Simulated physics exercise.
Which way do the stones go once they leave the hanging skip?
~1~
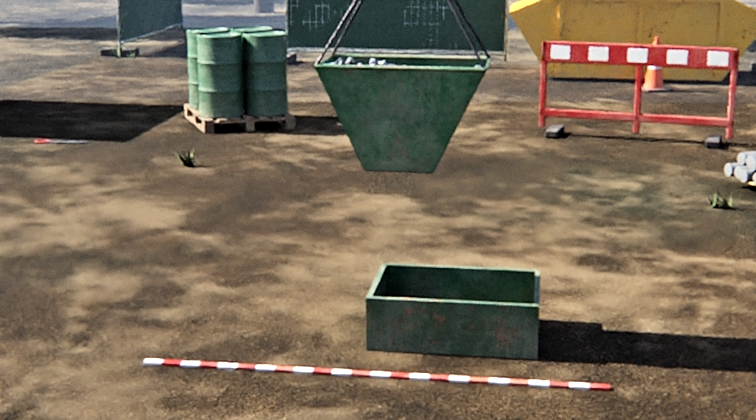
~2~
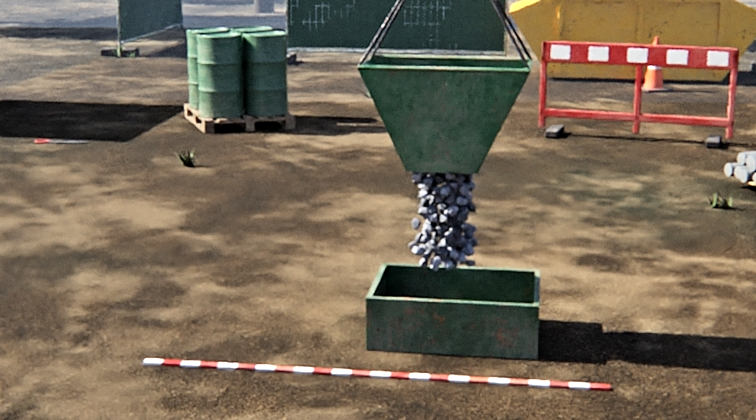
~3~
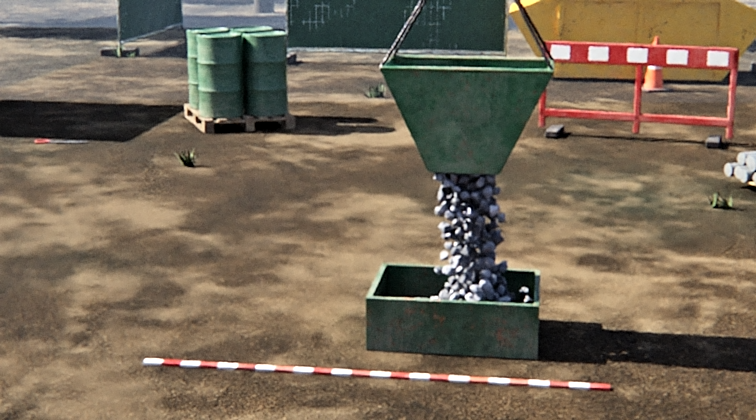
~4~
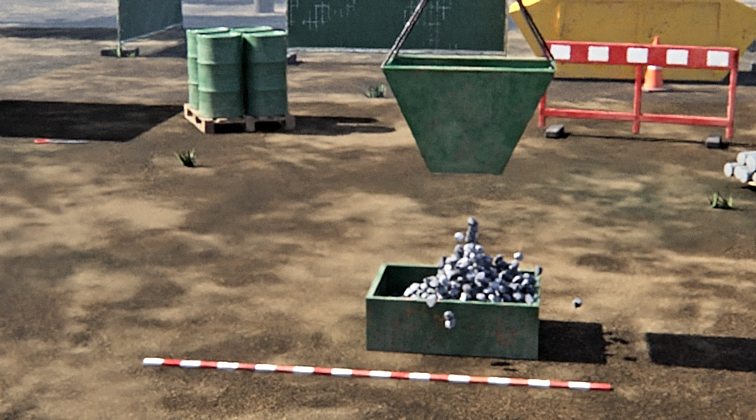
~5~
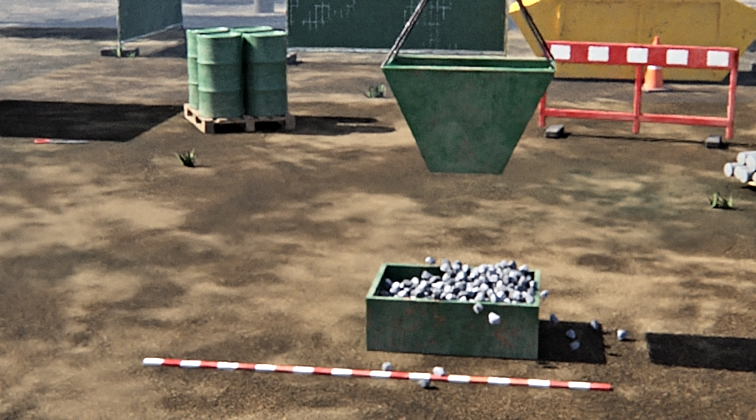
The stones go down, dropping from the bottom of the skip towards the open bin below.
